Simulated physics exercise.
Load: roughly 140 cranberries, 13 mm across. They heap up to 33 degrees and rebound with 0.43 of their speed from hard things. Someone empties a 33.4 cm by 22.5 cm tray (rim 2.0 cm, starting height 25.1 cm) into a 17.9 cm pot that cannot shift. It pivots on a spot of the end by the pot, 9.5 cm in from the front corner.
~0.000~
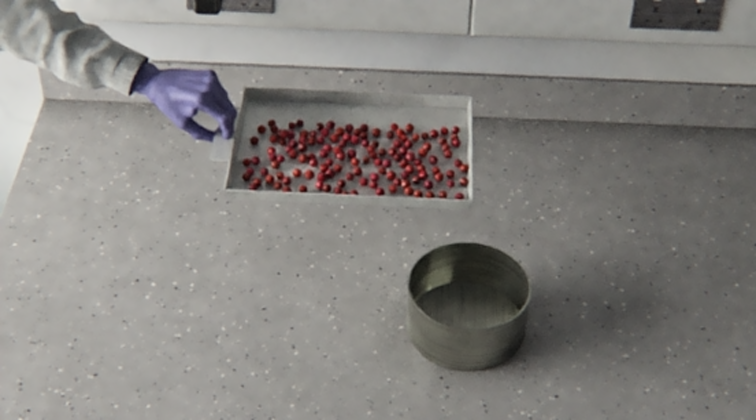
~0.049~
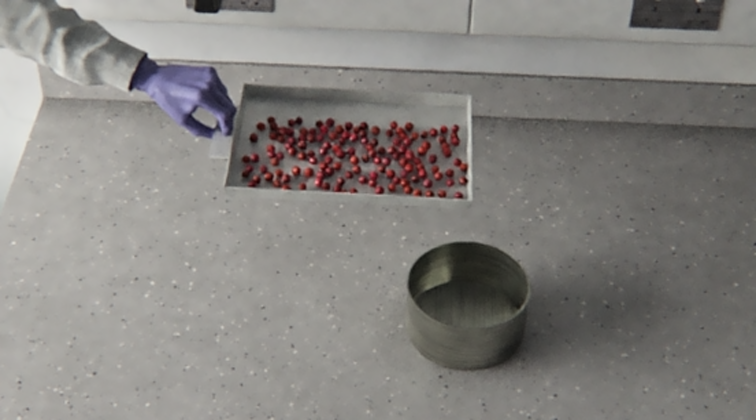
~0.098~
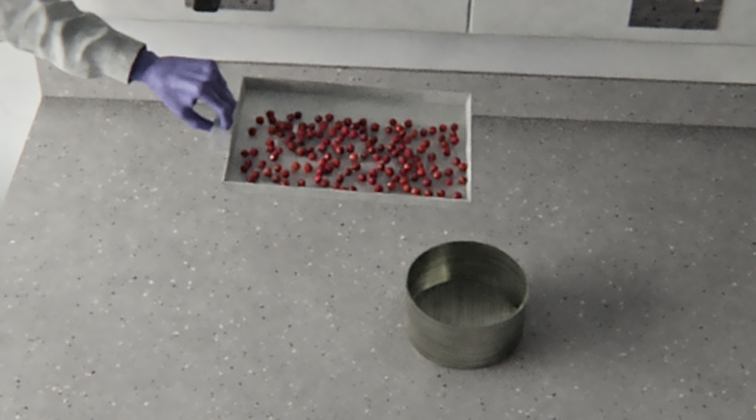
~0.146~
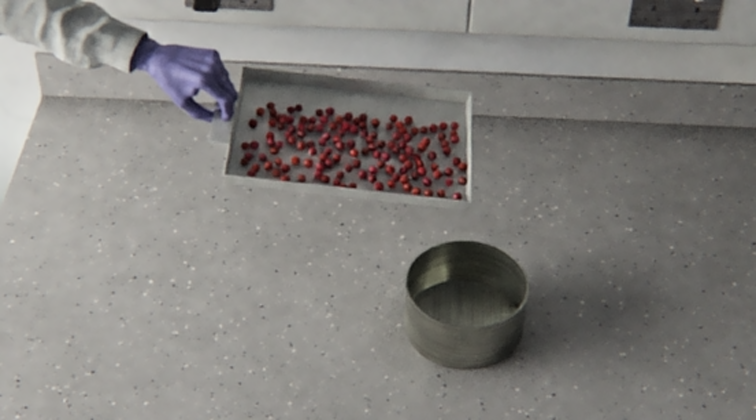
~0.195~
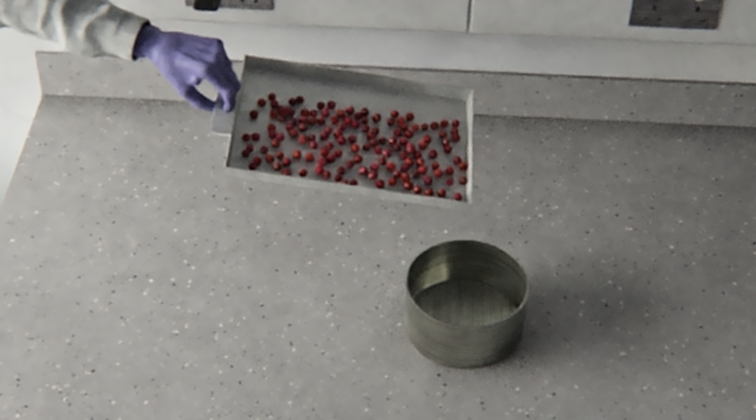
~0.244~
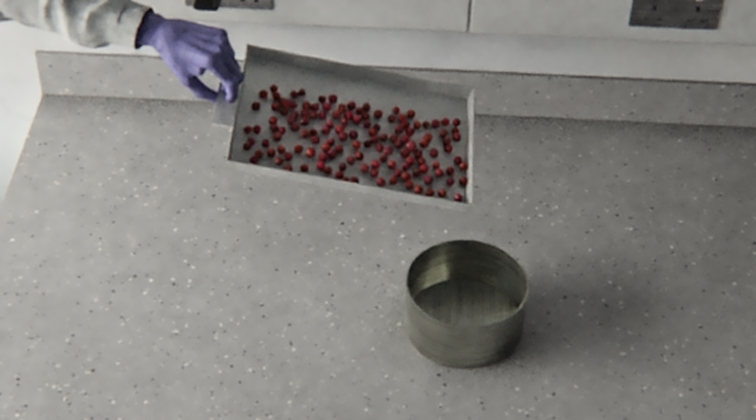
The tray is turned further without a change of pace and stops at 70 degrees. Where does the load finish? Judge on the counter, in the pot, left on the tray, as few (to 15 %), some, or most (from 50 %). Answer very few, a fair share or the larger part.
On the counter: Very few; in the pot: Very few; left on the tray: The larger part.
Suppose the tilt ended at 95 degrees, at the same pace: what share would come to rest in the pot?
In that case some 100 per cent.
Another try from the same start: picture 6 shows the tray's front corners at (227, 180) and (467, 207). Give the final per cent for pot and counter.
Pot 0, counter 0.
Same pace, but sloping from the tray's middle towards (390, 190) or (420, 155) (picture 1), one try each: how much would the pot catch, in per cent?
About 0 and 5 per cent.
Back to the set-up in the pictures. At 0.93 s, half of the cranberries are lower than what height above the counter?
Some 30 cm.
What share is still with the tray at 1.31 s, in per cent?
Roughly 95 per cent.
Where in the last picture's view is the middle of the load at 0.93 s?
Around (434, 166).
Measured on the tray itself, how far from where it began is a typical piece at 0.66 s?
Some 8 cm.
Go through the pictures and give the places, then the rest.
The first picture shows tray tilt 0 degrees, front corners at (228, 188) and (469, 198); middle of the pieces at (356, 162); pot at (469, 284).
The second picture shows tray tilt 1 degrees, front corners at (227, 185) and (469, 198); middle of the pieces at (355, 160).
The third picture shows tray tilt 3 degrees, front corners at (226, 180) and (468, 198); middle of the pieces at (354, 157).
The fourth picture shows tray tilt 6 degrees, front corners at (227, 173) and (468, 200), lowest corner right front; middle of the pieces at (355, 153).
The fifth picture shows tray tilt 9 degrees, front corners at (228, 165) and (469, 201), lowest corner right front; middle of the pieces at (356, 149).
The sixth picture shows tray tilt 12 degrees, front corners at (230, 158) and (469, 202), lowest corner right front; middle of the pieces at (357, 145); pot at (467, 281). The tray's pace is about 65 degrees a second.
After 0.66 s, tilt 40 degrees; the tray holds 100 %, the pot 0 %.
Then, at 0.93 s, tilt 59 degrees; the tray holds 100 %, the pot 0 %.
Then, at 1.31 s, tilt 70 degrees; the tray holds 95 %, the pot 5 %.
At rest (1.7 s), counter 0 %, pot 5 %, tray 95 %.
